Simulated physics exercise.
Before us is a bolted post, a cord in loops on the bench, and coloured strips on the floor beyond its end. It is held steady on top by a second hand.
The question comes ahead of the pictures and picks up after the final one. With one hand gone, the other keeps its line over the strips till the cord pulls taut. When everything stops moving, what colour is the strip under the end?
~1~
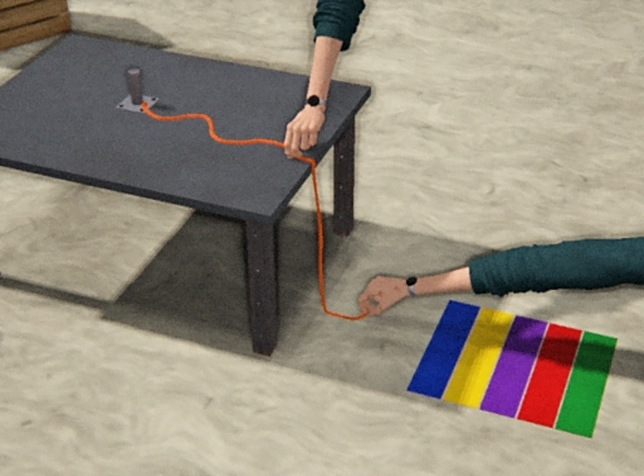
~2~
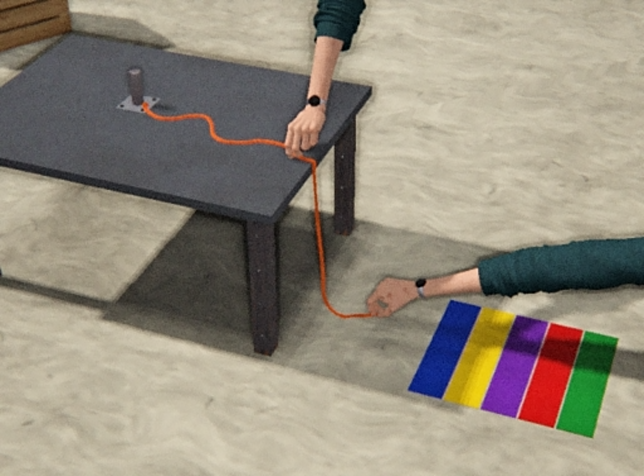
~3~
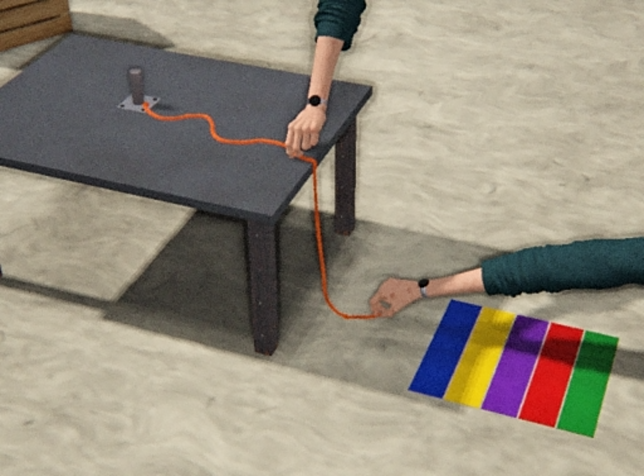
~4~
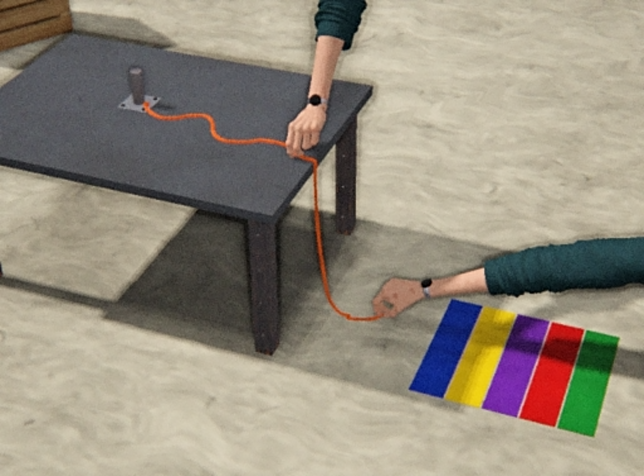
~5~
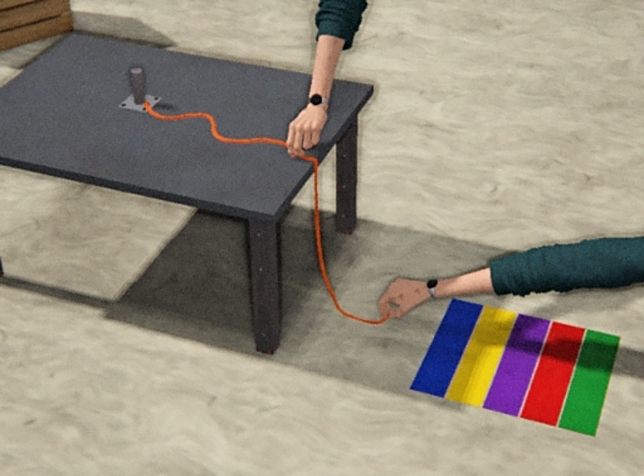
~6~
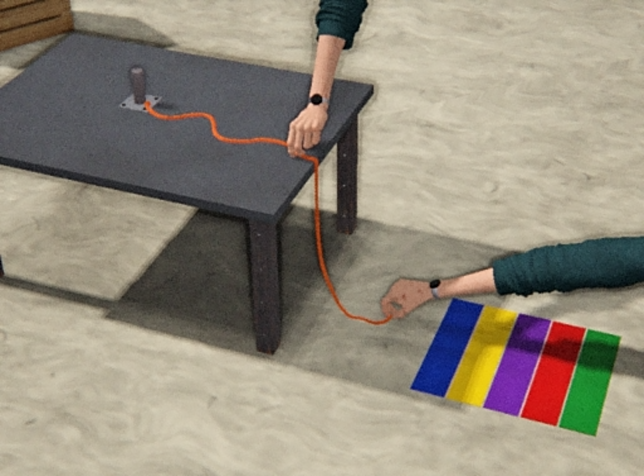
The strip under the end is purple.
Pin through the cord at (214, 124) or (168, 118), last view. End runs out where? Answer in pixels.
Estimates in sequence: (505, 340) then (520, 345).
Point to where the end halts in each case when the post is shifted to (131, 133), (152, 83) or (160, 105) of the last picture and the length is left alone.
(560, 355), (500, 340) and (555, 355), roughly.
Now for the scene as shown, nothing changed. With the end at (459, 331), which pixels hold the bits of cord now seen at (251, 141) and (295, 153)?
Approx. (279, 146); approx. (319, 171).
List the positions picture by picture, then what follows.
End (368, 312); blue (432, 377); yellow (467, 386); purple (504, 395); red (540, 405); green (579, 414), in the first picture.
End (377, 314); cord through (159, 118) (212, 129) (267, 142) (314, 176) (320, 245) (327, 305), in the second picture.
End (380, 314), in the third picture.
End (383, 314); cord through (160, 117) (213, 128) (268, 141) (315, 175) (319, 244) (332, 304), in the fourth picture.
End (389, 315), in the fifth picture.
End (391, 315); cord through (161, 117) (214, 127) (269, 141) (316, 175) (319, 243) (338, 303), in the sixth picture.
Early on, end near (460, 331); over blue.
Midway, end near (503, 342); over yellow.
At the end of the slack, end near (529, 348); over purple. Over purple.
